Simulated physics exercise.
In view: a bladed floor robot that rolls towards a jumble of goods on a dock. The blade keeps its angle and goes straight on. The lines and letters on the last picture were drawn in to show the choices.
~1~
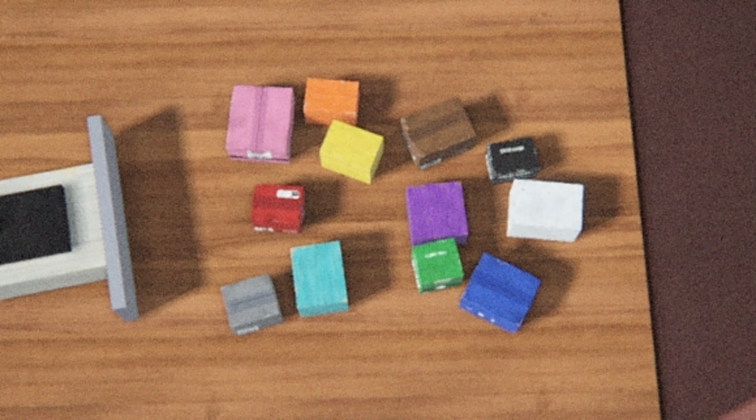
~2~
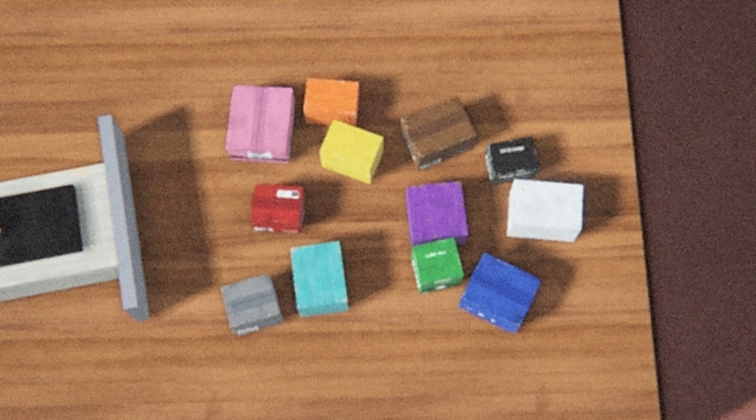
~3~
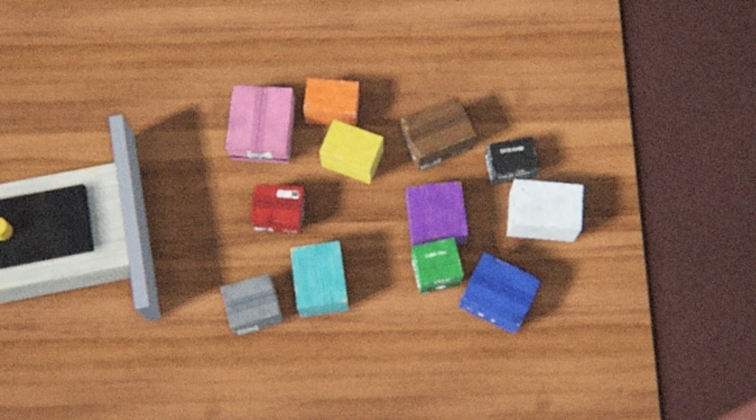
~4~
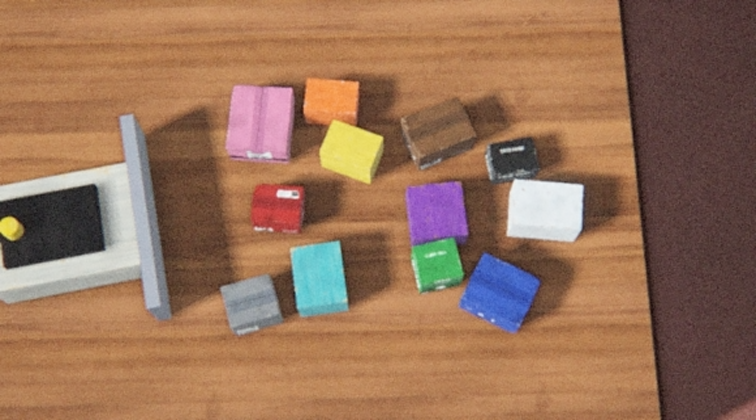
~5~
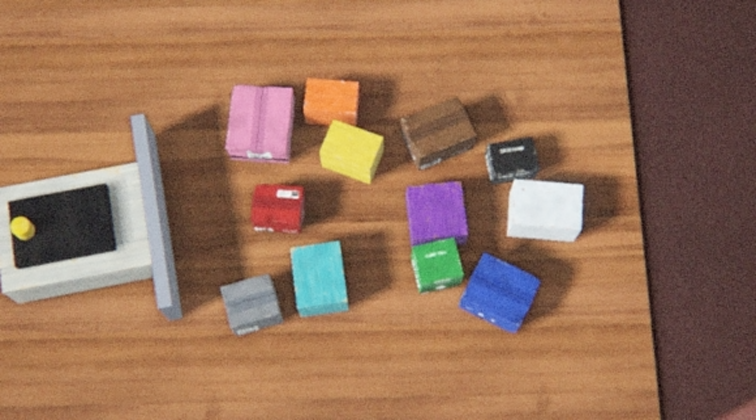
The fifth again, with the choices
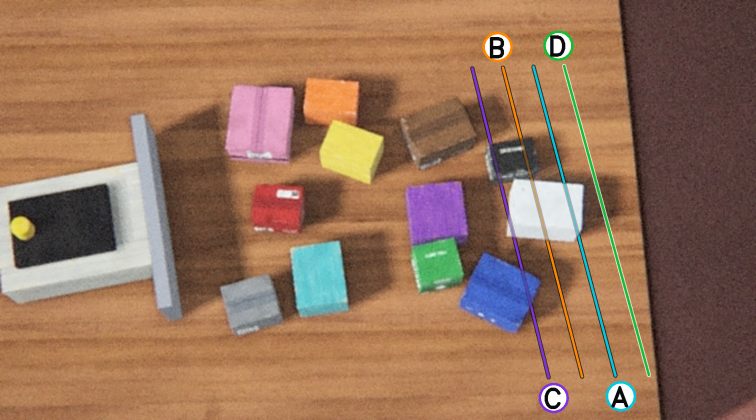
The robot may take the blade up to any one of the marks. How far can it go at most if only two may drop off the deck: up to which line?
B is the last line within the limit.
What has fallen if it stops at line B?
It is the white crate.
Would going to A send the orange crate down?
By then, no.
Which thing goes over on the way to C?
It is the white crate.
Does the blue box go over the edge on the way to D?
Yes.
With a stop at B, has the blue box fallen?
No.
On the copy, A at (573, 215); B at (541, 215); C at (509, 216); D at (605, 214).
On B. First, robot (212, 220); orange crate (366, 86); pink parcel (310, 110).
Then, robot (355, 217); white crate (588, 199); orange crate (392, 55).
Finally, robot (463, 214); white crate over the edge; blue box (647, 305); one fallen.
By contrast, A drops four; C is within the limit but short; D drops five.
